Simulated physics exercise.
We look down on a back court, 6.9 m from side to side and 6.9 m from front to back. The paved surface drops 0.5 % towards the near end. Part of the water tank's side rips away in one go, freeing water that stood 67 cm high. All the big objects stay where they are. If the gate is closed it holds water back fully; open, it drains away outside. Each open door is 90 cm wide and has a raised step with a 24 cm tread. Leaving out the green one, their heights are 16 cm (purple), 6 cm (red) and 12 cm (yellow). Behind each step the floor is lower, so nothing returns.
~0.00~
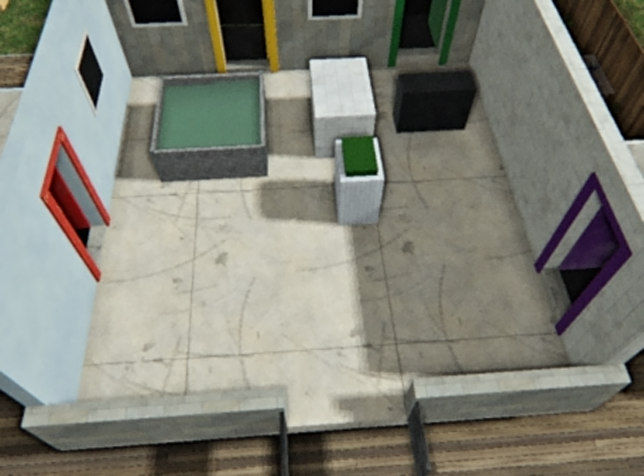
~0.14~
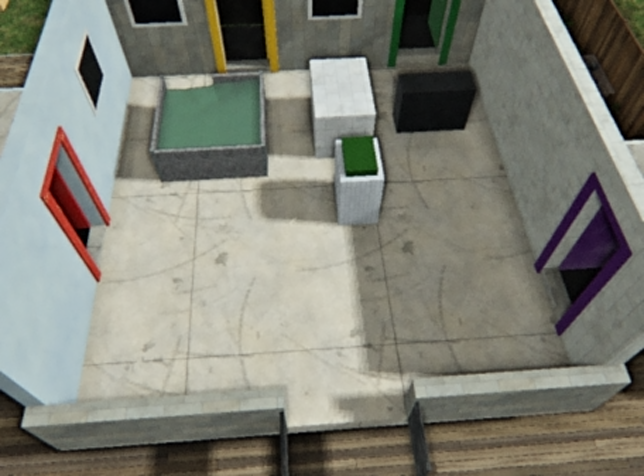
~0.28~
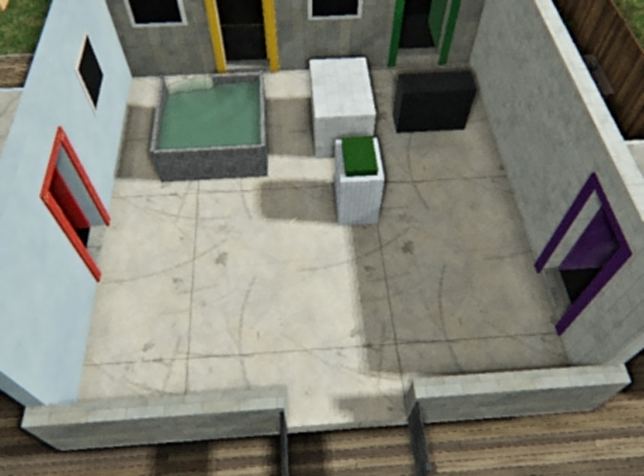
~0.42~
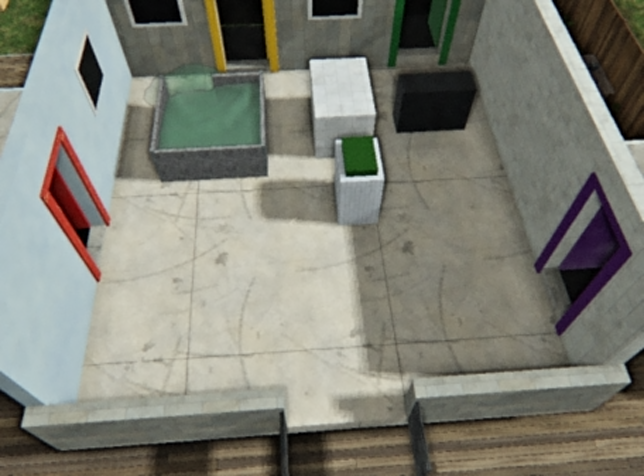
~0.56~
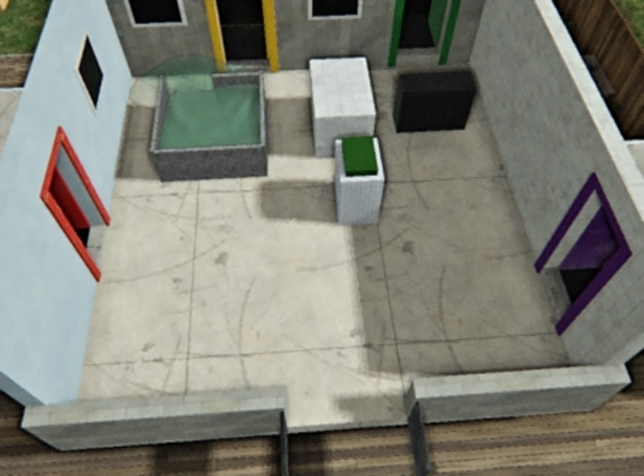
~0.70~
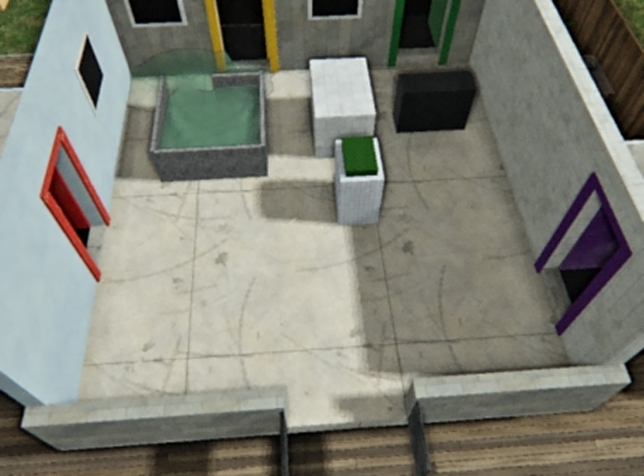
The clip shows a paved court where a still, grey-walled water tank opens on its far side; greenish water pours out behind it and spreads sideways along the back wall, reaching the yellow door, while the blocks stay still.
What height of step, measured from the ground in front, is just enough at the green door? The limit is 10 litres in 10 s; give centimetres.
At least 9.5 cm or so.
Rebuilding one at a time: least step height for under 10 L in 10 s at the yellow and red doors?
Roughly 15 cm at yellow and 6.5 cm at red.
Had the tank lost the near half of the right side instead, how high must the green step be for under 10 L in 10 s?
Then roughly 5.0 cm.
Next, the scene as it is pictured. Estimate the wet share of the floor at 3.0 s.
About 35 per cent.
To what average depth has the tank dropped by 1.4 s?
About 45 cm.
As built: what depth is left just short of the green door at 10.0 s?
Roughly 8.0 cm deep.
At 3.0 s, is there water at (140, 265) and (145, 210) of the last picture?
In that order: Wet, wet.
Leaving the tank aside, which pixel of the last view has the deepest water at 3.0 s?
Near (186, 83).
After 1.4 s water covers 10 % of the floor, deepest (57 cm) near (142, 79); it has not reached the green door.
After 3.0 s water covers 35 % of the floor, deepest (30 cm) near (186, 83); 4 cm at the green door, 0 litres in over its 23 cm step.
After 10.0 s water covers 90 % of the floor, deepest (11 cm) near (537, 390); 8 cm at the green door, 0 litres in over its 23 cm step.
At the green door as built, the water arrived by 2.2 s and peaked near 12 cm at 6.6 s.
Run again over the same 10 s with other heights there, 14 litres in over 8.5 cm, 2 litres over 11.5 cm. The limit of 10 litres is kept from about 9.5 cm up.
